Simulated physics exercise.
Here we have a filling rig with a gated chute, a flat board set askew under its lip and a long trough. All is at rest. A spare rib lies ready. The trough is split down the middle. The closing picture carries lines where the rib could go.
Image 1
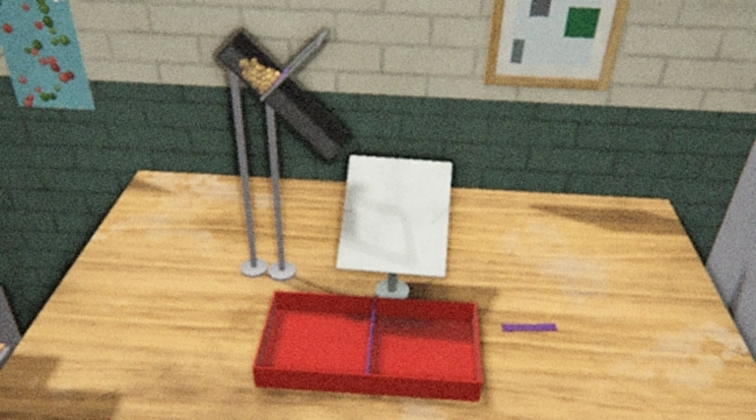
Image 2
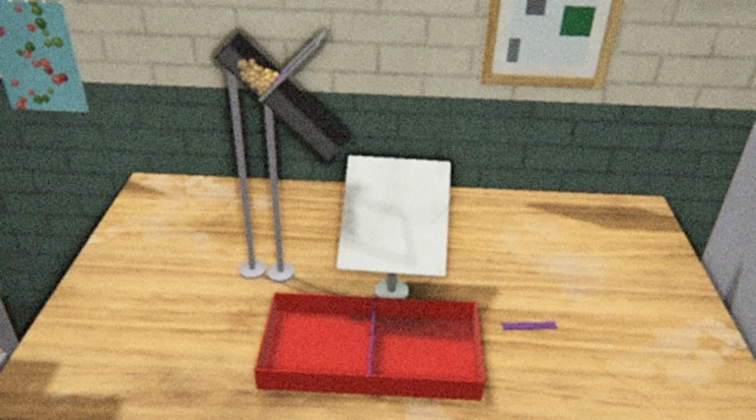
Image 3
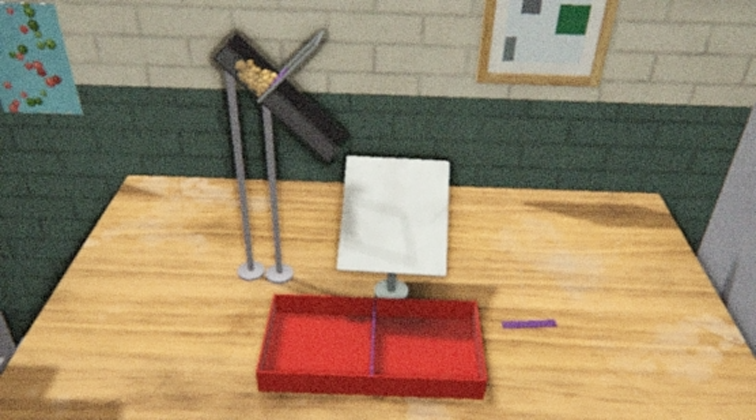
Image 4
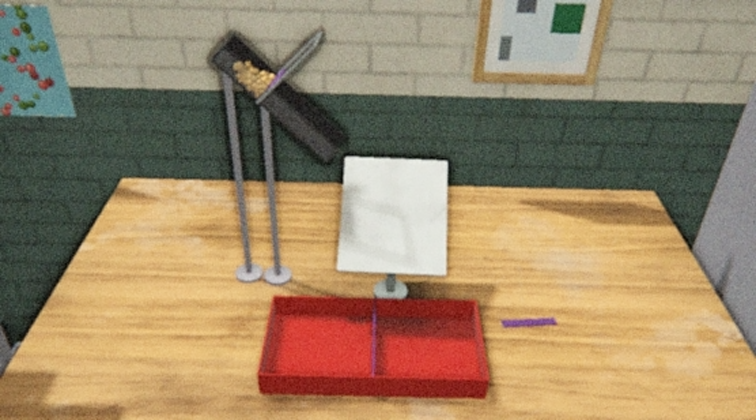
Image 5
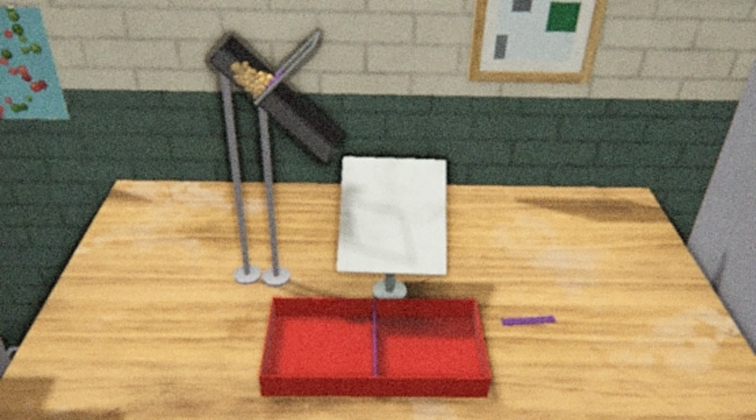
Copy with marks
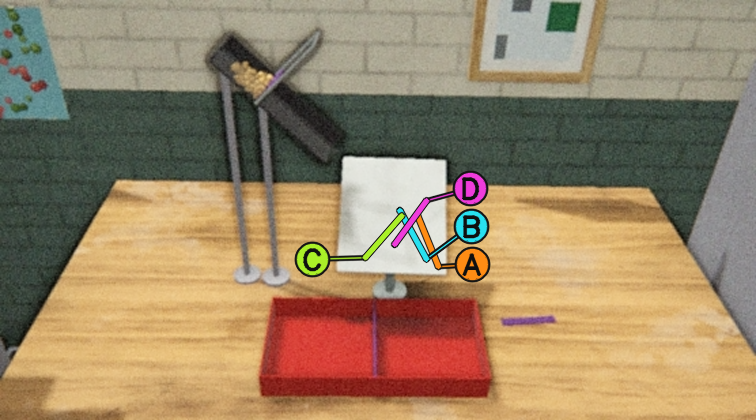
The camera, looking down from in front at a wooden table by a cream and dark green brick wall, drifts slightly in a slow arc. A dark chute on two grey posts slopes down rightward, tan pieces behind its closed gate, above a tilted white board, a red divided trough and, to the right, a purple strip. The wall hangings slide a little left, while everything on the table stays still.
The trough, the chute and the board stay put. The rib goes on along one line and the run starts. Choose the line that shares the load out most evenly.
The best line is D.
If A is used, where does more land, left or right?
Right.
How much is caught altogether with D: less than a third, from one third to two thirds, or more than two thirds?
More than two thirds.
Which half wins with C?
Left.
On the marked copy, line A from (417, 215) to (438, 266); line B from (399, 210) to (426, 259); line C from (401, 215) to (365, 257); line D from (426, 200) to (394, 244).
With A, of what is caught, about a tenth in the left half, the larger part in the right.
With B, of what is caught, about a tenth in the left half, the larger part in the right.
With C, of what is caught, the larger part in the left half, roughly a quarter in the right.
With D, of what is caught, roughly half in the left half, roughly half in the right.
